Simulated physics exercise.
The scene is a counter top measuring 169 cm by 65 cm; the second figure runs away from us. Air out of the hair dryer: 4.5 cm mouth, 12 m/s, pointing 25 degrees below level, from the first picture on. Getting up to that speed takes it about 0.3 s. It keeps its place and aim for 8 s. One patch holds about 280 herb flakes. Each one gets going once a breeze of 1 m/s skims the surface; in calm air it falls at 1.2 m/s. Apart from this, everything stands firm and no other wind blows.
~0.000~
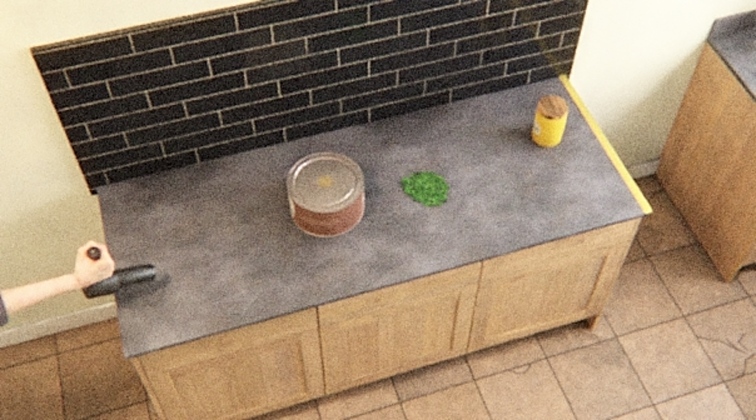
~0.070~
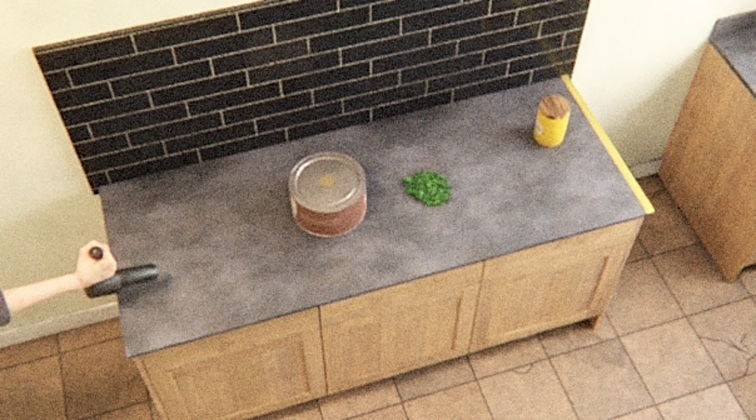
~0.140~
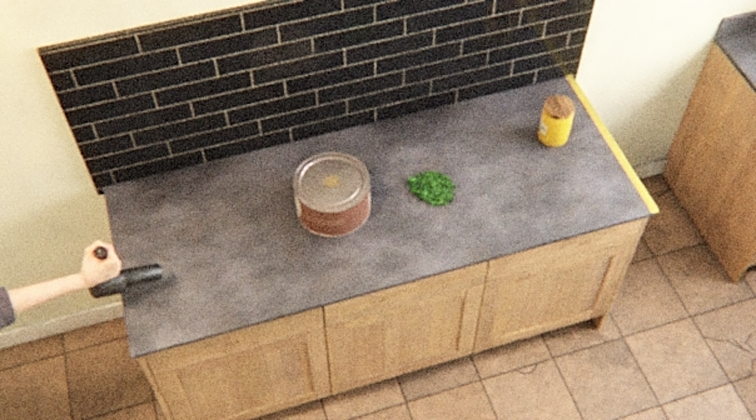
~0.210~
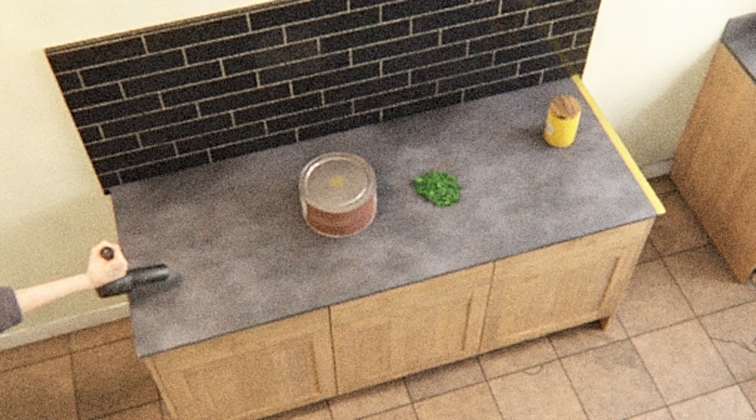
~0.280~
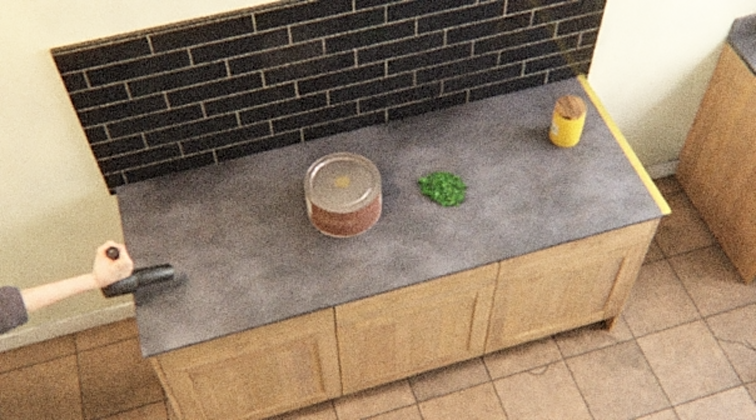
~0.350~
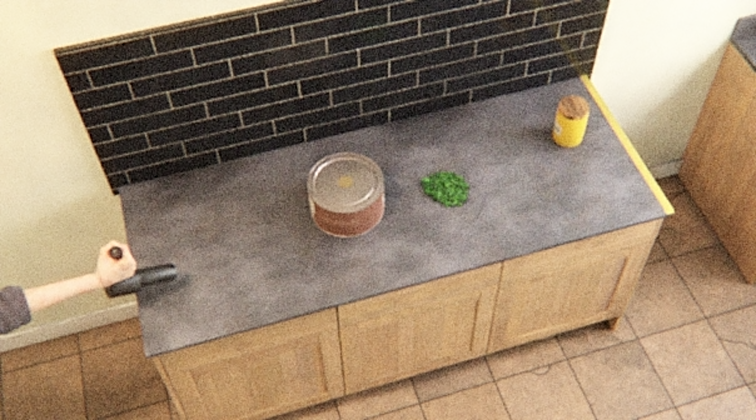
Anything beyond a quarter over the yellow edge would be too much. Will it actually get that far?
No - within the limit.
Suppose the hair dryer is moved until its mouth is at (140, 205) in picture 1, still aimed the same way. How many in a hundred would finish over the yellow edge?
I'd expect close to 0 per cent.
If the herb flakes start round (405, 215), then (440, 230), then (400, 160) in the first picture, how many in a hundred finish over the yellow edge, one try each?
Roughly 5 %, then 30 %, then 0 %.
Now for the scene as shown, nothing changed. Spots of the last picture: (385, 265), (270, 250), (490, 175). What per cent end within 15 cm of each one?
Roughly 0 %, 0 % and 50 %, in that order.
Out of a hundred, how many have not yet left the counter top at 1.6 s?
Near 100 per cent, more or less.
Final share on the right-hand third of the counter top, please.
Share at the end: Close to 20 %.
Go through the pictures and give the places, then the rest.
In the first frame, the middle of the herb flakes is near (427, 190), none has stirred yet and the mouth of the hair dryer is at (152, 272).
In the second frame, the middle of the herb flakes is near (429, 190), none has stirred yet and the yellow edge is centred on (608, 139).
In the third frame, the middle of the herb flakes is near (433, 190), none has stirred yet, the top of a large tin is at (332, 181) and the top of a jar is at (560, 106).
In the fourth frame, the middle of the herb flakes is near (439, 190) and none has stirred yet.
In the fifth frame, the middle of the herb flakes is near (444, 190) and none has stirred yet.
In the sixth frame, the middle of the herb flakes is near (447, 190) and none has stirred yet.
After 1.6 s, 0 % are over the yellow edge; the middle of those still in play is near (447, 190); 14 % have settled or left.
After 2.6 s, 0 % are over the yellow edge; the middle of those still in play is near (447, 184); 20 % have settled or left.
After 4.4 s, 0 % are over the yellow edge; the middle of those still in play is near (448, 184); 30 % have settled or left.
After 8.0 s, at the end, 0 % are over the yellow edge; the middle of those still in play is near (448, 182).
